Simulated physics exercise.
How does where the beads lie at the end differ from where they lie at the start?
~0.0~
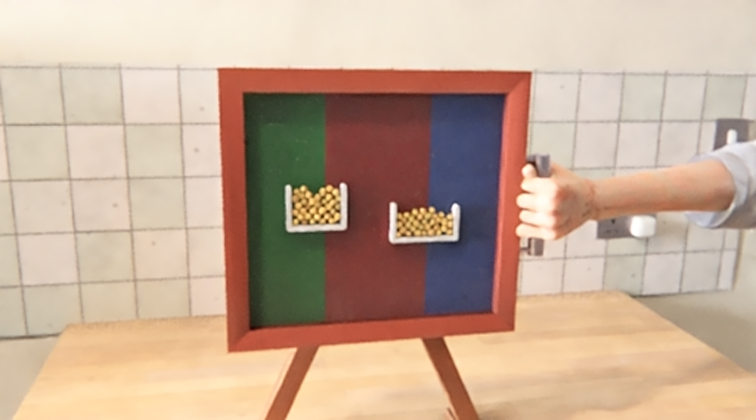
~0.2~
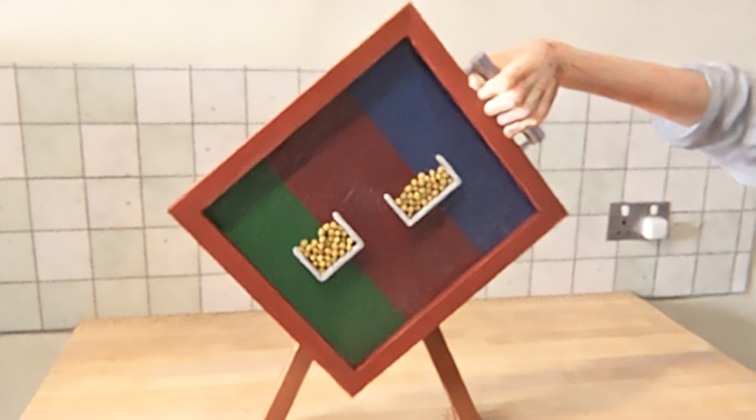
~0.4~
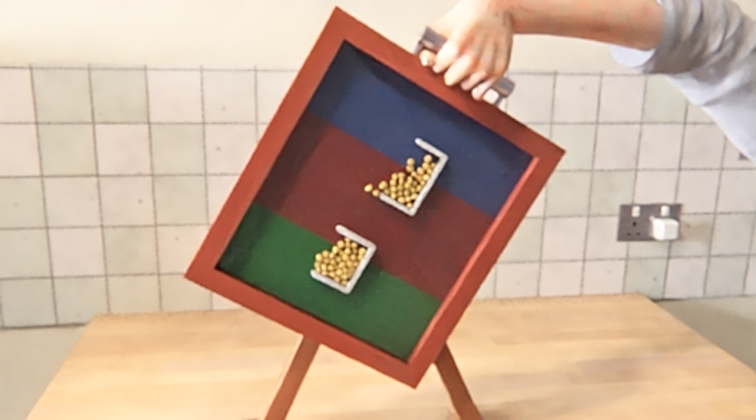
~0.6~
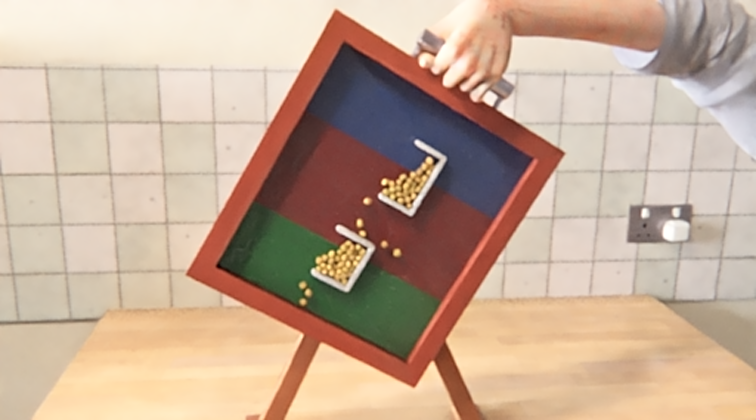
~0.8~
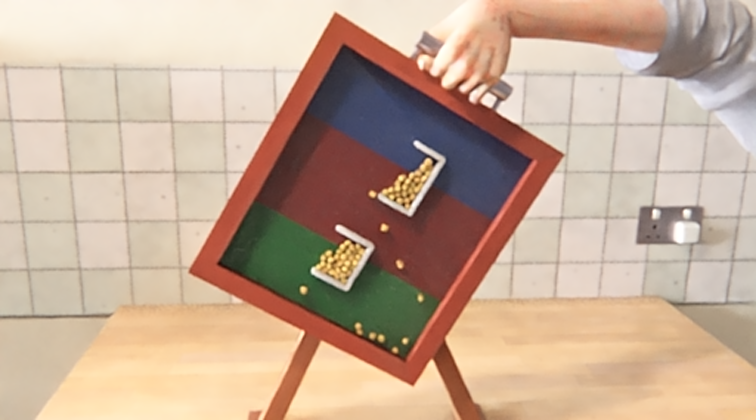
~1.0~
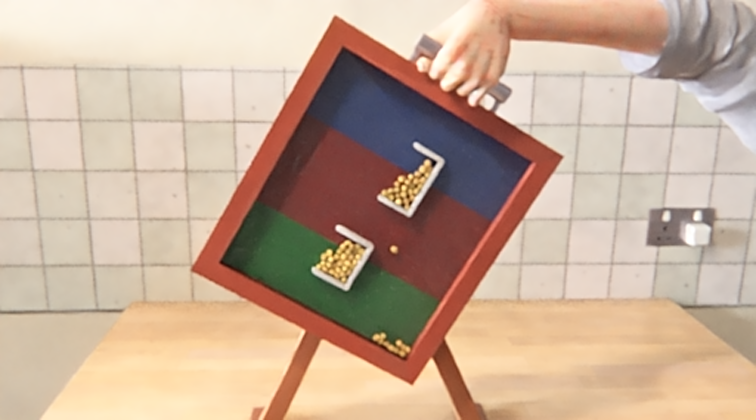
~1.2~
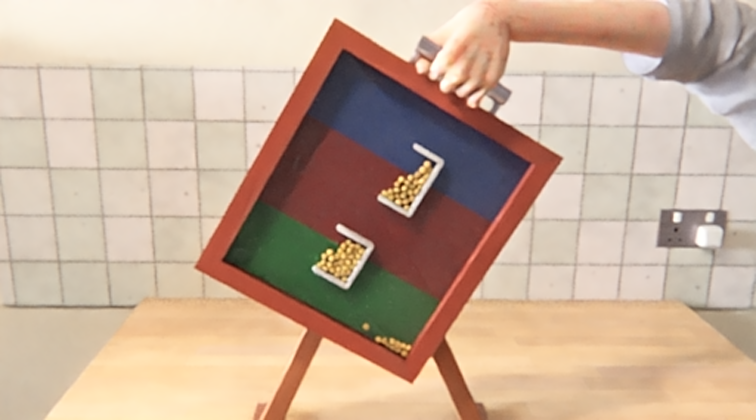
At the start all the beads sit in the two white trays near the middle of the case. By the end some have spilled into the bottom corner on the green strip, so the beads as a whole lie lower, though most are still in the trays.
